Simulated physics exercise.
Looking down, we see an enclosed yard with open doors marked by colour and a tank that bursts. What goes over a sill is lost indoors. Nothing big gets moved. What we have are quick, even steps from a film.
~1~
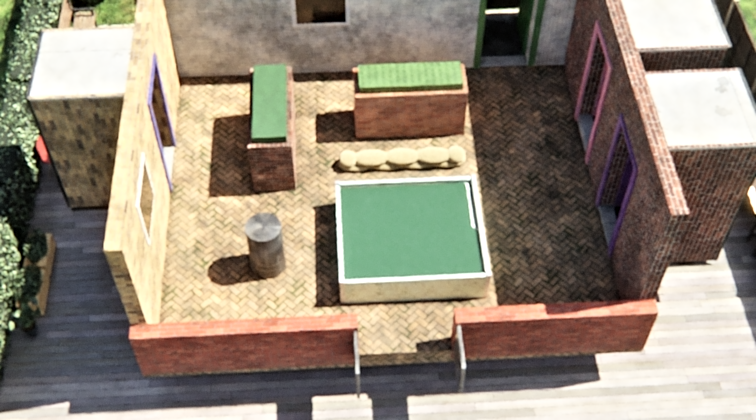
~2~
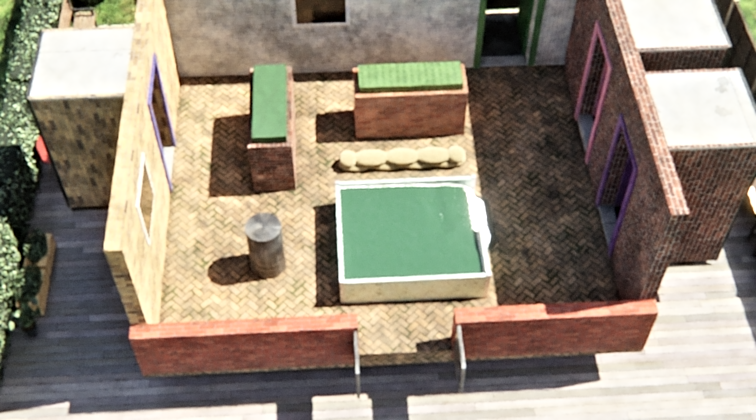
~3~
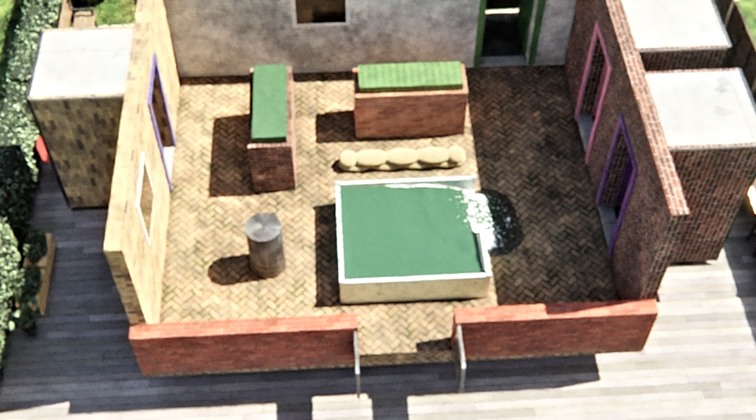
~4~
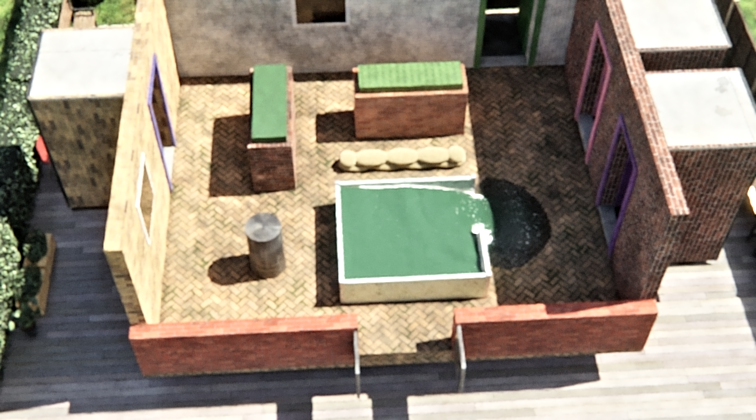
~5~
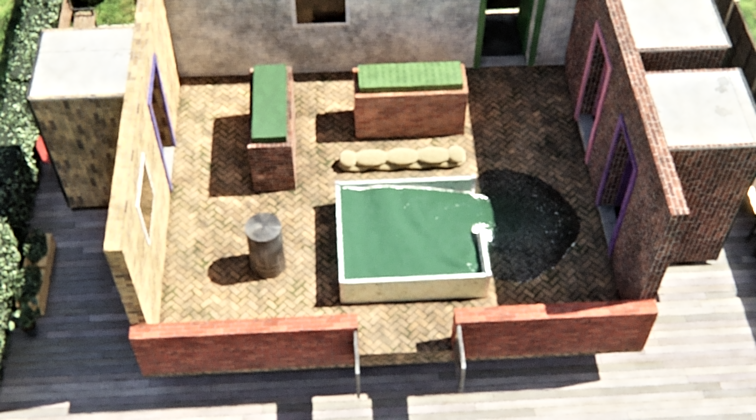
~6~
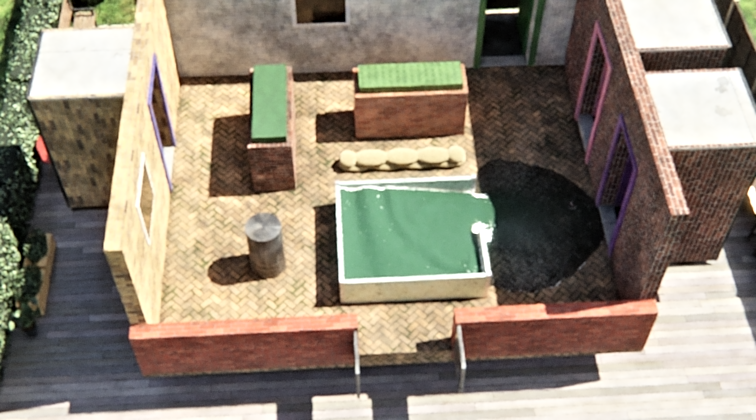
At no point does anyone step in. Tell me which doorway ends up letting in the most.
That would be the purple doorway.
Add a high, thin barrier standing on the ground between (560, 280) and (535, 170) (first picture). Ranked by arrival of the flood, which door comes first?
The green door.
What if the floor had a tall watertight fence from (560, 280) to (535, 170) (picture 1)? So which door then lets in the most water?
That would be the door marked green.
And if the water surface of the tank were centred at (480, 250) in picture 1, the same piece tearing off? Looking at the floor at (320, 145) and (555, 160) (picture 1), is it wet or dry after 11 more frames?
The first point is unwetted and the second is taken by the flood.
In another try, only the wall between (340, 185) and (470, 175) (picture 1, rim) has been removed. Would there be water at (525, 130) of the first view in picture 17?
Looks like it'd be swamped there.
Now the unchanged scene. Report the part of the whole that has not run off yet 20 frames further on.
88 per cent.
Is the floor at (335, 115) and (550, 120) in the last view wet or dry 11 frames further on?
In the order asked, the first is spared and the second is swamped.
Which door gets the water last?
It's the one in blue.
A moment on, water covers 15 % of the floor; purple door some in, pink door not reached, blue door not reached, green door not reached.
Next, water covers 20 % of the floor; purple door a lot in, pink door wet at the sill, nothing in, blue door not reached, green door not reached.
Then, water covers 30 % of the floor; purple door a lot in, pink door wet at the sill, nothing in, blue door not reached, green door a trickle in.
Later, water covers 50 % of the floor; purple door a lot in, pink door wet at the sill, nothing in, blue door not reached, green door some in.
In the end, water covers 70 % of the floor; purple door a lot in, pink door wet at the sill, nothing in, blue door wet at the sill, nothing in, green door a lot in; the purple door has let in the most.
